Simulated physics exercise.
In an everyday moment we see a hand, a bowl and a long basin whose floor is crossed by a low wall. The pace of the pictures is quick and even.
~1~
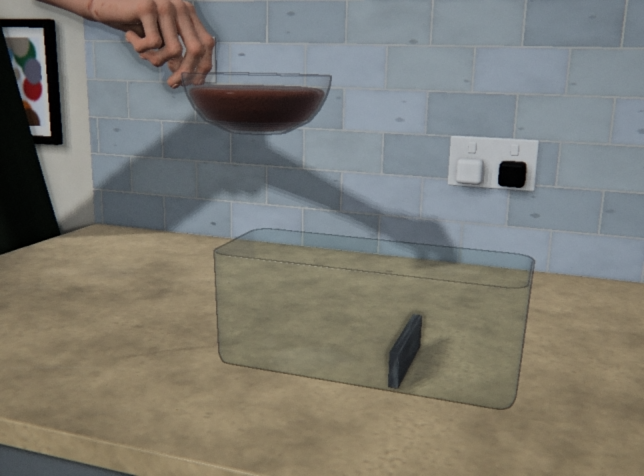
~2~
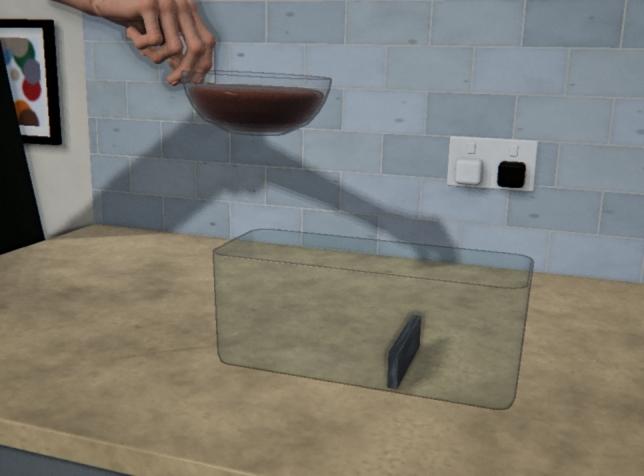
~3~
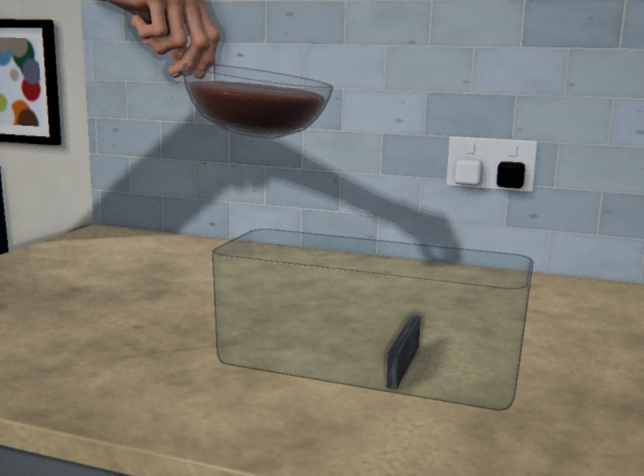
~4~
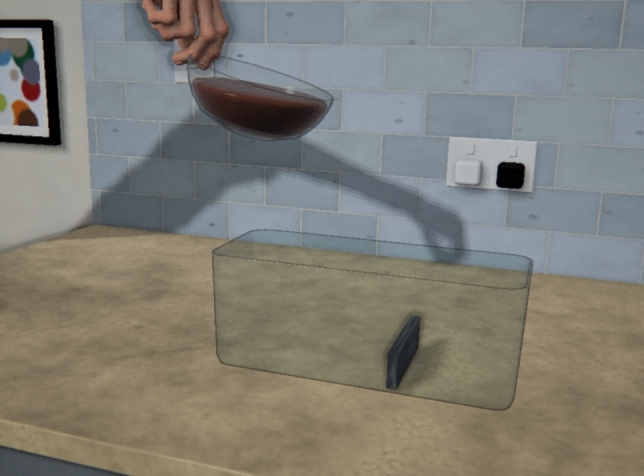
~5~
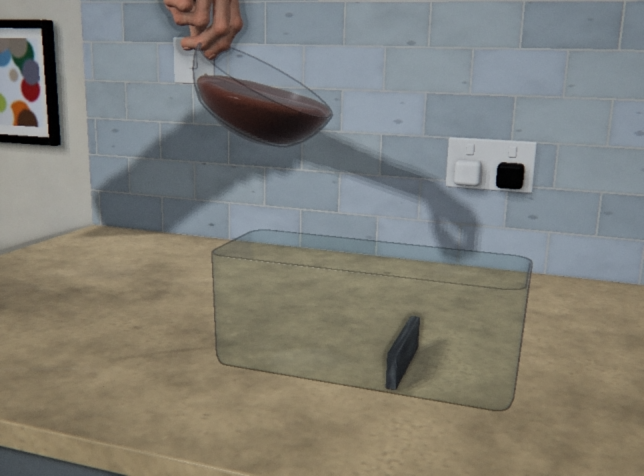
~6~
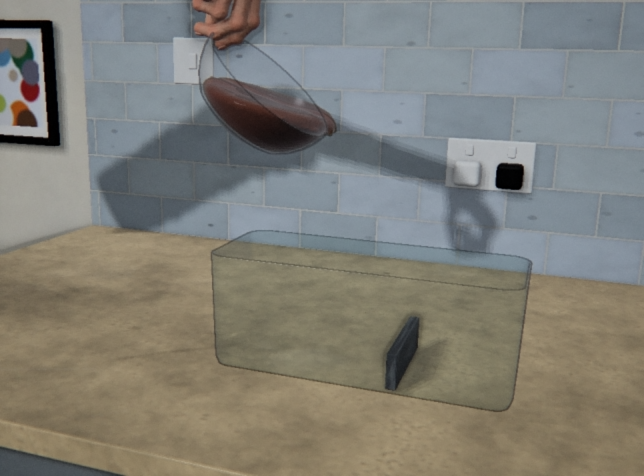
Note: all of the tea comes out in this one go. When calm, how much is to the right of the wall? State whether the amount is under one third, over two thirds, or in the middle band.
The amount is under one third.
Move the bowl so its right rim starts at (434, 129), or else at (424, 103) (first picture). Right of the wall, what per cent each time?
In turn 70 % and 65 %.
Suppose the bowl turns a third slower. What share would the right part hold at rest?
About 10 per cent.
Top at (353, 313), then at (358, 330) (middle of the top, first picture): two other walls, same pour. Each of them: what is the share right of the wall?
Try 1: Some 50 %; try 2: 50 %.
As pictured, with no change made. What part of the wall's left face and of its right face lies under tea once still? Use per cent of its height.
40 % left, 20 % right.
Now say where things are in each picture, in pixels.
In the first frame, tilt 0°; pouring edge (327, 78); surface from (199, 87) to (323, 92); the long basin's rim runs from (235, 241) to (532, 274); the wall's top is at (407, 334).
In the second frame, tilt 2°; pouring edge (327, 81); surface from (198, 86) to (323, 93).
In the third frame, tilt 8°; pouring edge (328, 90); surface from (199, 82) to (324, 98).
In the fourth frame, tilt 17°; pouring edge (329, 102); surface from (203, 78) to (326, 104).
In the fifth frame, tilt 28°; pouring edge (327, 119); surface from (207, 76) to (322, 107); 1 per cent is over the edge.
In the sixth frame, tilt 42°; pouring edge (321, 138); surface from (213, 79) to (305, 110); 9 per cent is over the edge.
A moment on, the bowl is tipped right over and 0 per cent is still to pour, 77 is left of the wall and 0 right of it.
Next, the bowl is tipped right over and 0 per cent is still to pour, 71 is left of the wall and 6 right of it.
Then the bowl is tipped right over and 1 per cent is still to pour, 63 is left of the wall and 21 right of it.
Later the bowl is tipped right over and 0 per cent is still to pour, 66 is left of the wall and 22 right of it.
At rest 66 per cent lies left of the wall, 22 right of it and 12 outside.
